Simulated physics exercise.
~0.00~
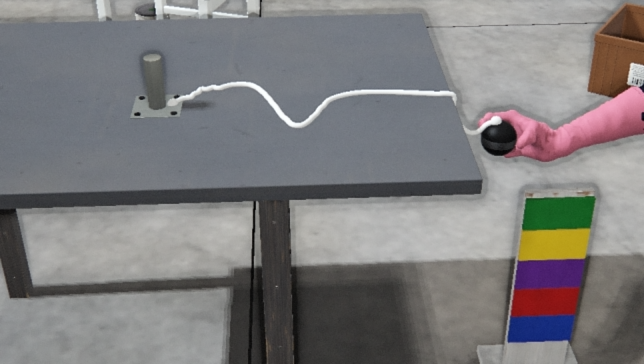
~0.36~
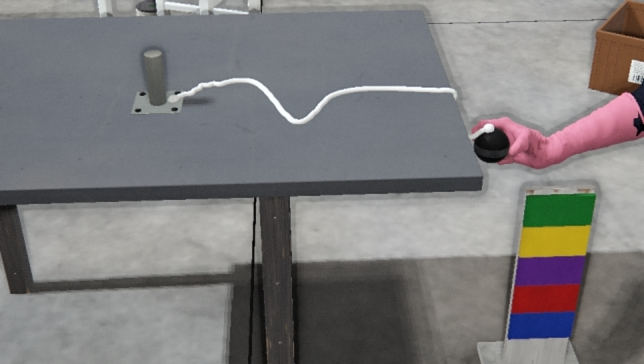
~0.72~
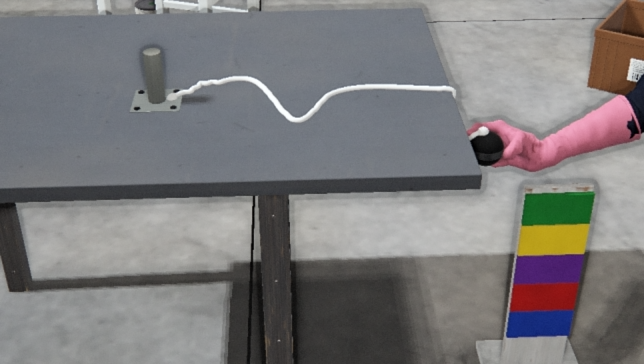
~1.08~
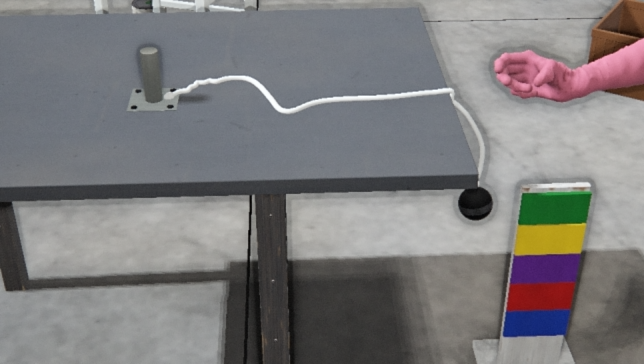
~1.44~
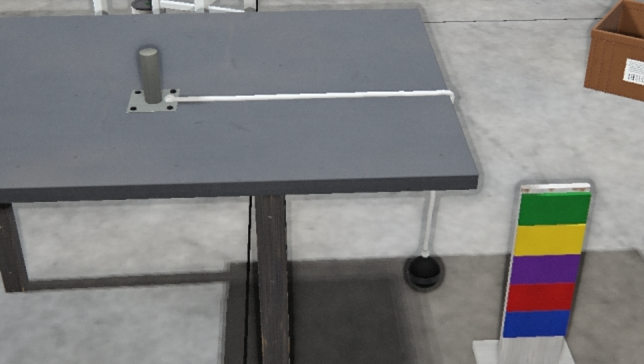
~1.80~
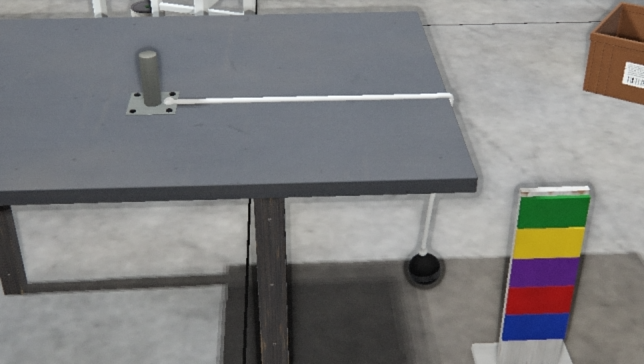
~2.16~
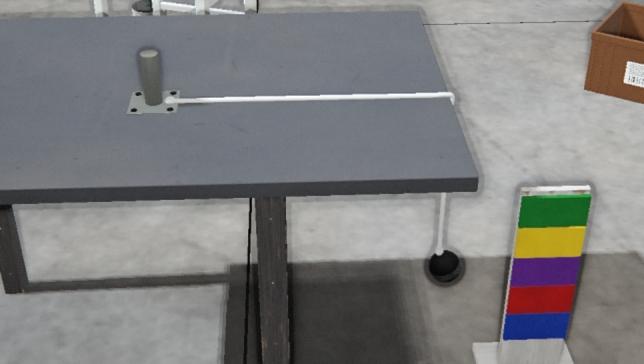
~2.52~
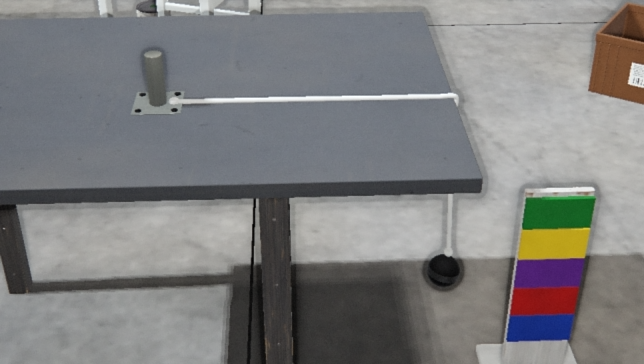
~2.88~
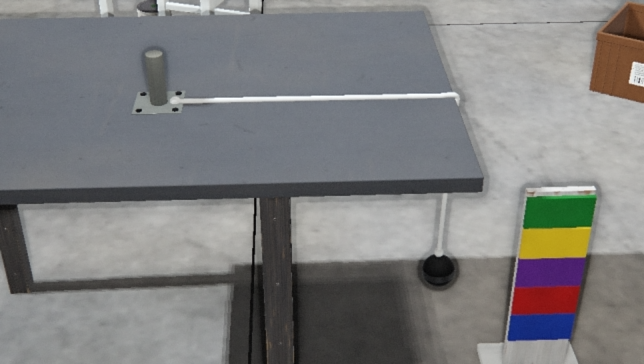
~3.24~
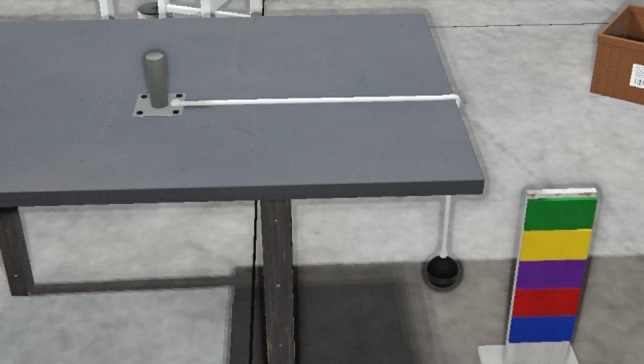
The clip opens on a grey table where a white cord winds loosely from an upright post to a black ball, held just past the right end by a pink-gloved hand. Below stands a panel of green, yellow, purple, red and blue bands. The hand shifts the ball slightly left and down, then lets go and draws back to the right. The ball drops, pulling the cord straight across the tabletop and over the edge. It swings a little beneath the table, then settles, hanging nearly still with its centre level with the purple band.
